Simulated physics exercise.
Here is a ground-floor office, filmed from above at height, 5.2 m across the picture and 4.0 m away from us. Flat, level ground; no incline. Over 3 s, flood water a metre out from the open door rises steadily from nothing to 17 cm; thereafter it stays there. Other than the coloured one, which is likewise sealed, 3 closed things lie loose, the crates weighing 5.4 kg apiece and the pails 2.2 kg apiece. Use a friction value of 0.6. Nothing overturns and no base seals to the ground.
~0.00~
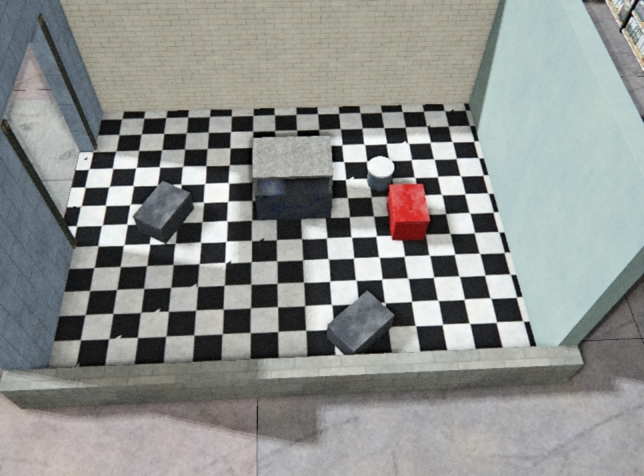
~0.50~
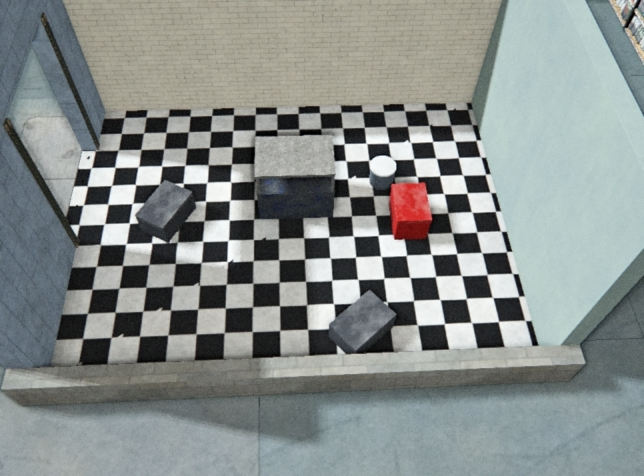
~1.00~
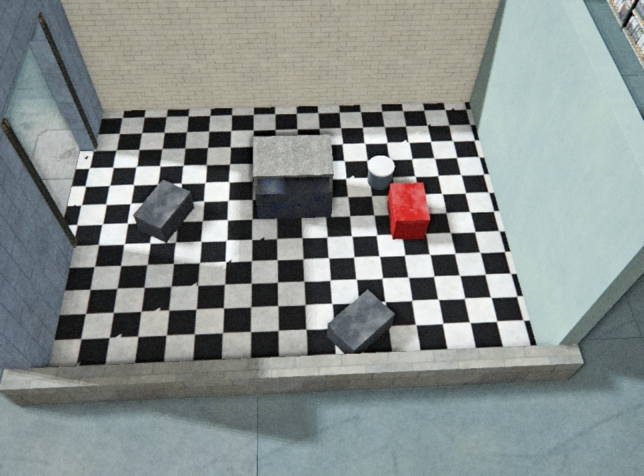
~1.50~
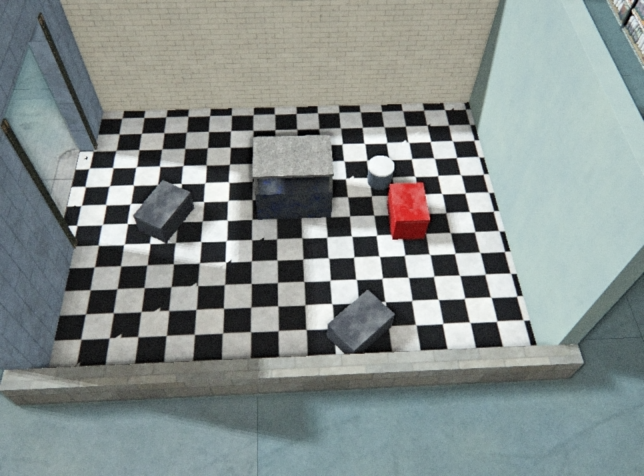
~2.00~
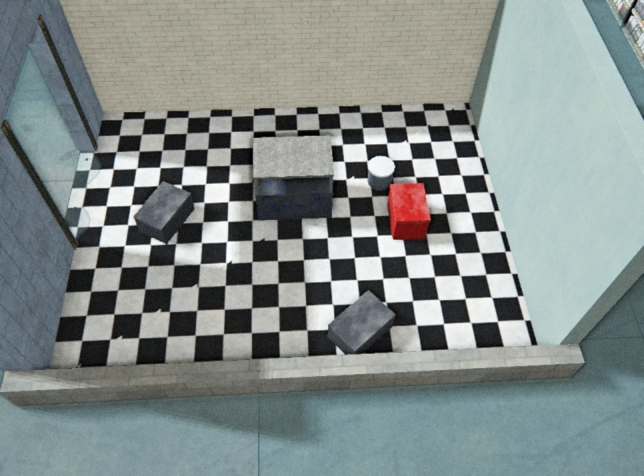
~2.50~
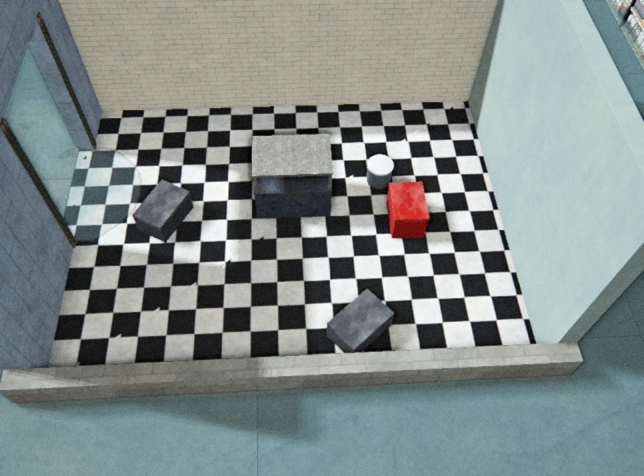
Water spreads over the pavement outside a checkered-floor room seen from above, then enters through the opening at left and covers a small patch of tiles, while the red box, the dark blocks and the pale cylinder stay put.
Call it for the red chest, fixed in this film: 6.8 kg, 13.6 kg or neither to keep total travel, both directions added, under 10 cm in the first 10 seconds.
6.8 kg.
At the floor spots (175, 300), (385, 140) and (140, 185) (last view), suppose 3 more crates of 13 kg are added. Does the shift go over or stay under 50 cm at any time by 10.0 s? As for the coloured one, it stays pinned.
Listed in turn, they go beneath the bar, over the bar, over the bar.
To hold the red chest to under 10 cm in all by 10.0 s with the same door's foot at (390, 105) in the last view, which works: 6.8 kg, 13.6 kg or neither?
That way, neither mass suffices.
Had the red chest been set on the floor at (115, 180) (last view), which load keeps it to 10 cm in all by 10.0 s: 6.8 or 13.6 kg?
No load works.
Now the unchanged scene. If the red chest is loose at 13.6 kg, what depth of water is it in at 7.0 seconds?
Around 1 cm.
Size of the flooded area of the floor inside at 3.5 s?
The covered patch comes to about 3.0 m2.
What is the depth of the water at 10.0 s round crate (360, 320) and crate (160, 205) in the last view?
Depths: Near 11 cm, then near 9 cm.
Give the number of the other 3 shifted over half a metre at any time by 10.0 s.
I get 2.
After 3.5 s the red chest would be 0 cm from its start with 6.8 kg and 0 cm from its start with 13.6 kg; 0 cm of water round it then.
After 4.5 s the red chest would be 0 cm from its start with 6.8 kg and 0 cm from its start with 13.6 kg; 0 cm of water round it then.
After 7.0 s the red chest would be 0 cm from its start with 6.8 kg and 0 cm from its start with 13.6 kg; 1 cm of water round it then.
After 10.0 s the red chest would be 3 cm from its start with 6.8 kg and 0 cm from its start with 13.6 kg; 5 cm of water round it then.
